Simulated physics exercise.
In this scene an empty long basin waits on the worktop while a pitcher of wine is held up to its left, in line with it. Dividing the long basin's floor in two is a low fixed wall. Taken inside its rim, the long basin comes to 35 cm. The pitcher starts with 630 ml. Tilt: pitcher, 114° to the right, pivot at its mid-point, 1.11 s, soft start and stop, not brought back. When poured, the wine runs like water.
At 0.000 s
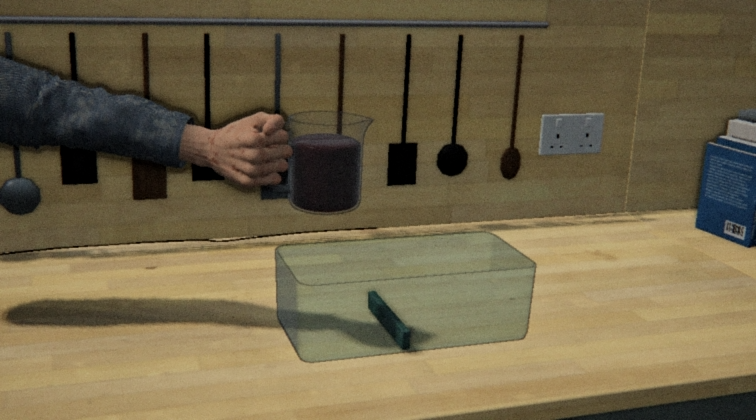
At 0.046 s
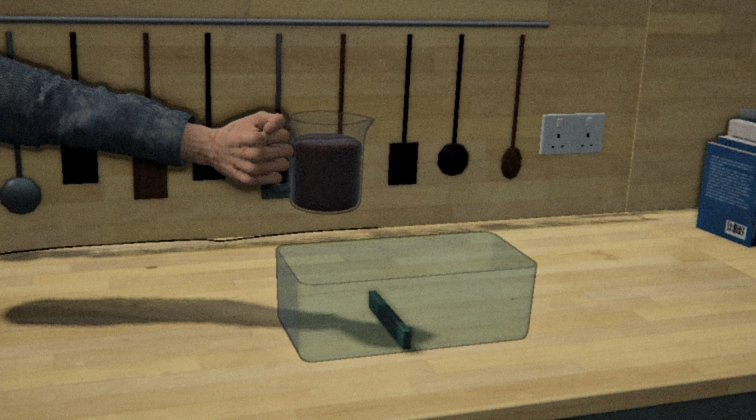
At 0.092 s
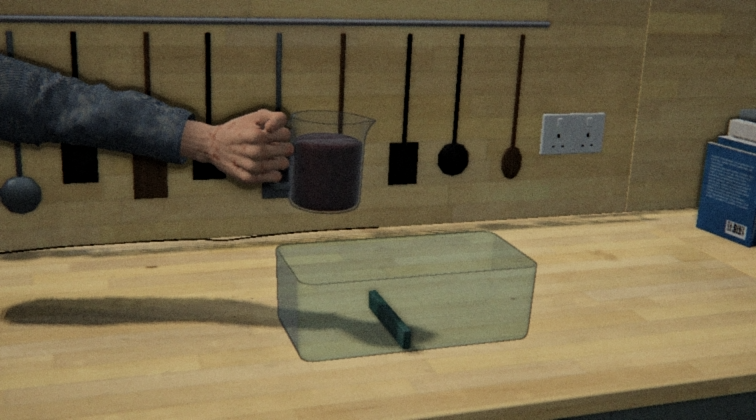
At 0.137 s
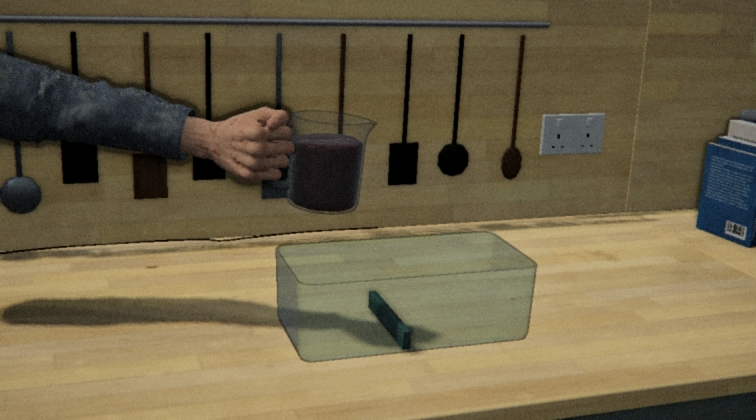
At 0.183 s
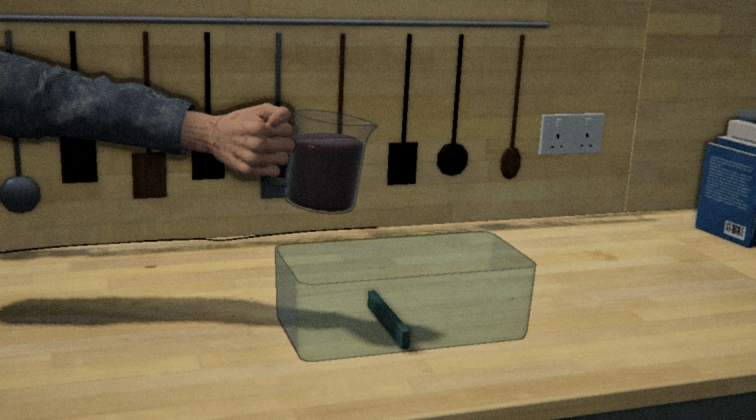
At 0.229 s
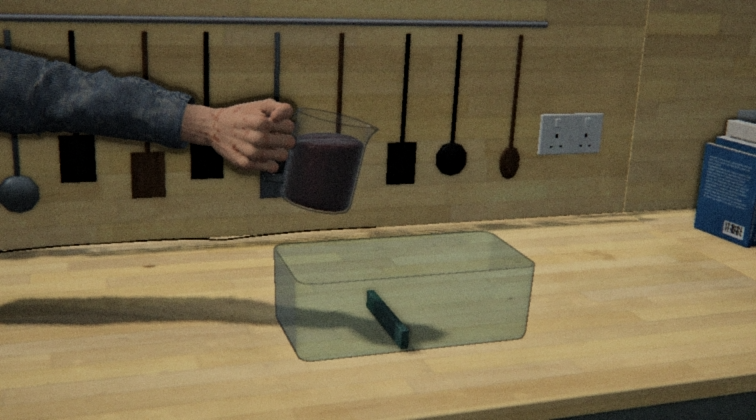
A hand holding a pitcher of dark wine tilts it slightly rightward above a clear basin.
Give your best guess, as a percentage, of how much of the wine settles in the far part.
I would say 86 per cent of it settles there.
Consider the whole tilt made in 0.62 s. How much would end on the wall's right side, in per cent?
Estimate: Close to 85 per cent.
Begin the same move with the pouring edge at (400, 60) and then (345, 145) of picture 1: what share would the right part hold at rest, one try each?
I'd expect close to 80 per cent and then close to 30 per cent.
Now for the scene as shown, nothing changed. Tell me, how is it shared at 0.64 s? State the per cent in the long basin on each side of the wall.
Left: Around 0. Right: Around 2.
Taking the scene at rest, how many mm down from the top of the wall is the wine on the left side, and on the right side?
Left about 24 mm, right about 10 mm.
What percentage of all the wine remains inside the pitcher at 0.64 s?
Close to 86 percent of the liquid remains at that time.
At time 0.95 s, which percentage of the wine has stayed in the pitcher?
What remains is about 24 percent of it all.
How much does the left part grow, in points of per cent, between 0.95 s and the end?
Roughly 12 in a hundred.
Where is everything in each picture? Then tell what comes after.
It leans 0°; its right rim is at (373, 118); the wine meets the walls at (291, 141) and (358, 139); the long basin's rim runs from (286, 266) to (514, 249); the wall's top is at (388, 311), in the first picture.
It leans 0°; its right rim is at (374, 118); the wine meets the walls at (292, 141) and (359, 139), in the second picture.
It leans 2°; its right rim is at (375, 119); the wine meets the walls at (292, 141) and (360, 139), in the third picture.
It leans 4°; its right rim is at (377, 122); the wine meets the walls at (293, 141) and (360, 140), in the fourth picture.
It leans 7°; its right rim is at (378, 124); the wine meets the walls at (293, 141) and (361, 139), in the fifth picture.
It leans 12°; its right rim is at (379, 128); the wine meets the walls at (293, 141) and (361, 140), in the sixth picture.
After 0.64 s the tilt is 71° and 86 per cent is still to pour, 0 is left of the wall and 2 right of it.
After 0.95 s the tilt is 108° and 24 per cent is still to pour, 2 is left of the wall and 54 right of it.
After 1.26 s the tilt is 114° and 0 per cent is still to pour, 12 is left of the wall and 86 right of it.
After 1.61 s the tilt is 114° and 0 per cent is still to pour, 12 is left of the wall and 87 right of it.
In the end 13 per cent lies left of the wall, 86 right of it and 1 outside.
